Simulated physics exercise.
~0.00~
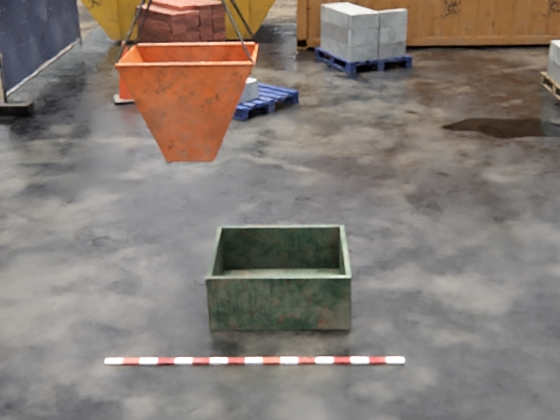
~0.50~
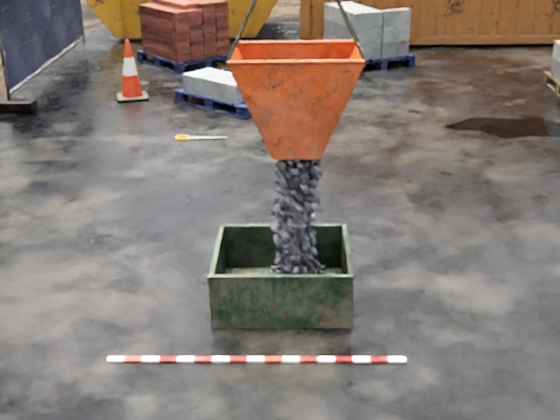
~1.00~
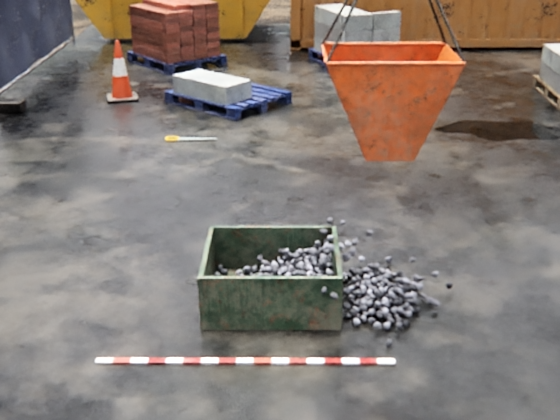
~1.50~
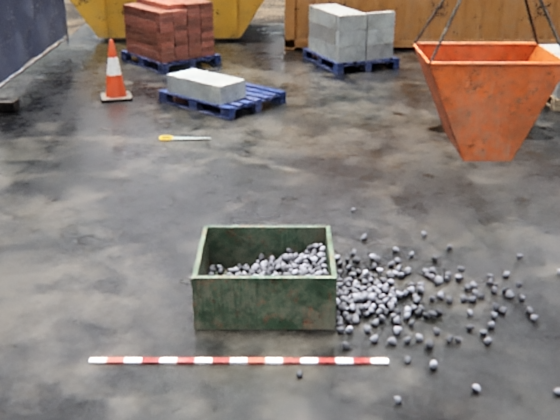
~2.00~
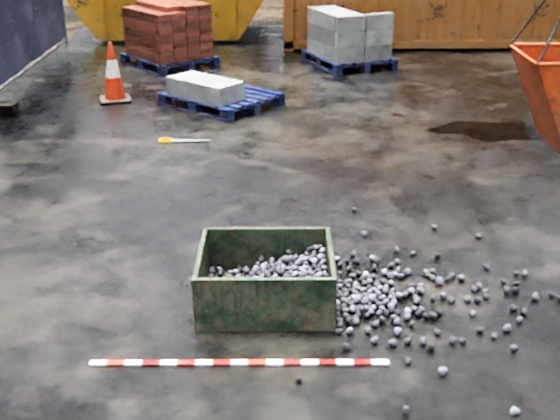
In a yard, a moving orange hopper drops grey stones into and beside a green bin.
